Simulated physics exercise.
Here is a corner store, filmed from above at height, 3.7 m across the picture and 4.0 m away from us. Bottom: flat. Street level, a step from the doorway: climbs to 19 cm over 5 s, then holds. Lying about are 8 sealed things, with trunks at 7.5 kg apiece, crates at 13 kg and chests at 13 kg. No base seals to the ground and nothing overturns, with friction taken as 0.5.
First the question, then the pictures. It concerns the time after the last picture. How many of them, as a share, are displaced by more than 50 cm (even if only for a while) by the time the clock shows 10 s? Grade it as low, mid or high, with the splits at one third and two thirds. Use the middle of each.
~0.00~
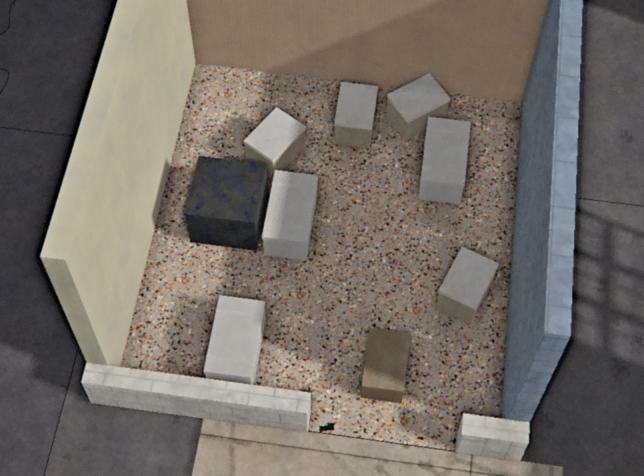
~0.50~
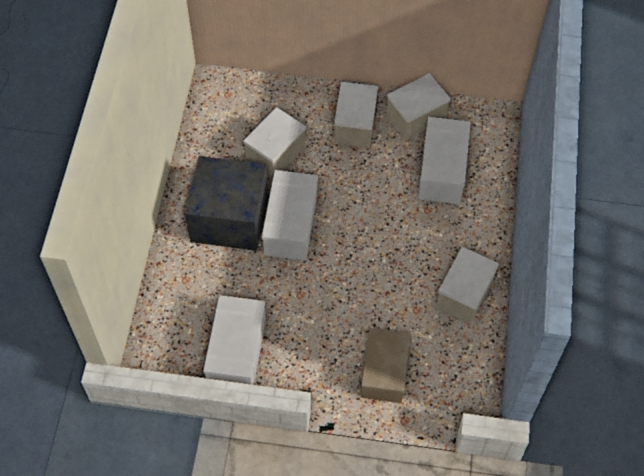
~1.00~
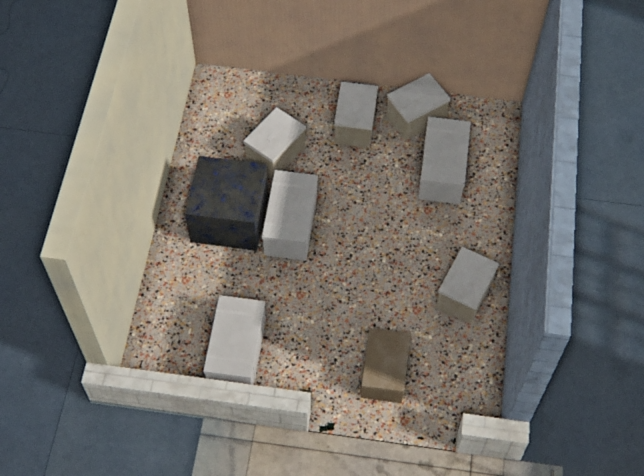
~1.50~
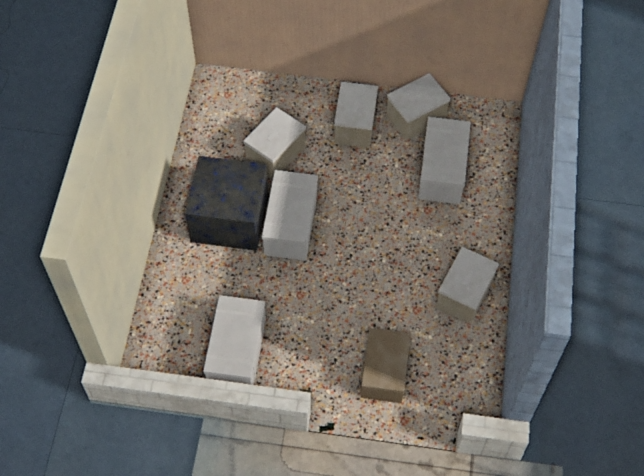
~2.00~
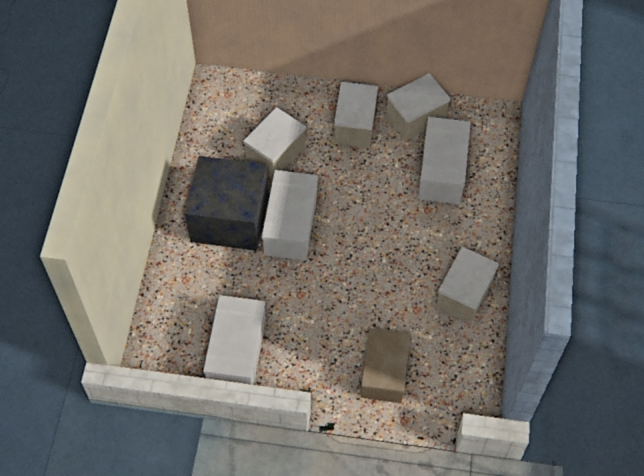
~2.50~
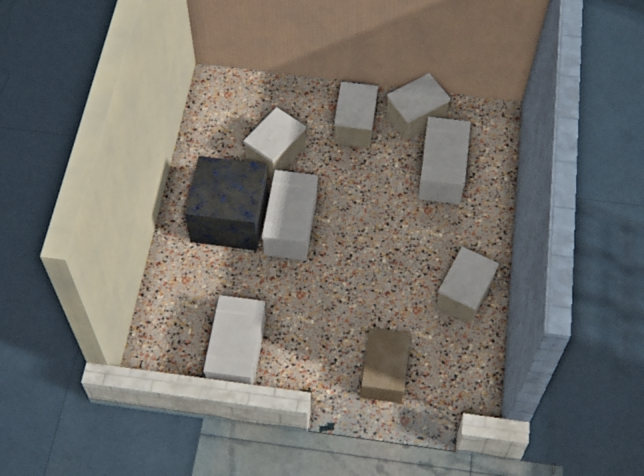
Grade: High, two thirds or more.
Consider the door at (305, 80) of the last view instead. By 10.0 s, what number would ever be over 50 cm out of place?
That would give 4.
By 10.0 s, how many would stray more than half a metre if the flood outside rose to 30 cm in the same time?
Result: 7.
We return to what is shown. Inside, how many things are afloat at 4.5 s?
The count is 0.
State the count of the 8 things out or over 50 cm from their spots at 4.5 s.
Count then: 1.
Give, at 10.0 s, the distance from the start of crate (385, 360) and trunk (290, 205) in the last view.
One is off by 300 cm, the other by 100 cm, in the order asked.
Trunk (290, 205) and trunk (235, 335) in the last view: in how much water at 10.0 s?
Depth approx. 8 cm / 2 cm.
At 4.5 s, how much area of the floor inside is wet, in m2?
Roughly 4.0 m2 of it is wet.
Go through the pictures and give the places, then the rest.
A trunk at (291, 206), on the bottom; a crate at (386, 359), on the bottom; water covers 0.0 m2; 0 of 8 have shifted, in the first picture.
A trunk at (291, 206), on the bottom; a crate at (386, 359) rests on the ground; water covers 0.0 m2; 0 of 8 have shifted, in the second picture.
A trunk at (291, 206) rests on the ground; a crate at (386, 359) rests on the ground; 0.0 m2 under water; 0 of 8 have shifted, in the third picture.
A trunk at (291, 206), on the bottom; a crate at (386, 359), on the bottom; water covers 0.0 m2; 0 of 8 have shifted, in the fourth picture.
A trunk at (291, 206), on the bottom; a crate at (386, 359) rests on the ground; water covers 0.0 m2; 0 of 8 have shifted, in the fifth picture.
A trunk at (291, 206) rests on the ground; a crate at (386, 359), on the bottom; 0.2 m2 under water; 0 of 8 have shifted, in the sixth picture.
After 3.5 s 0 of 8 are over 50 cm from their spots; 0 afloat.
After 4.5 s 1 of 8 are over 50 cm from their spots; 0 afloat.
After 7.0 s 2 of 8 are over 50 cm from their spots; 3 afloat.
After 10.0 s 7 of 8 are over 50 cm from their spots, and 7 have been at some point; 8 afloat.
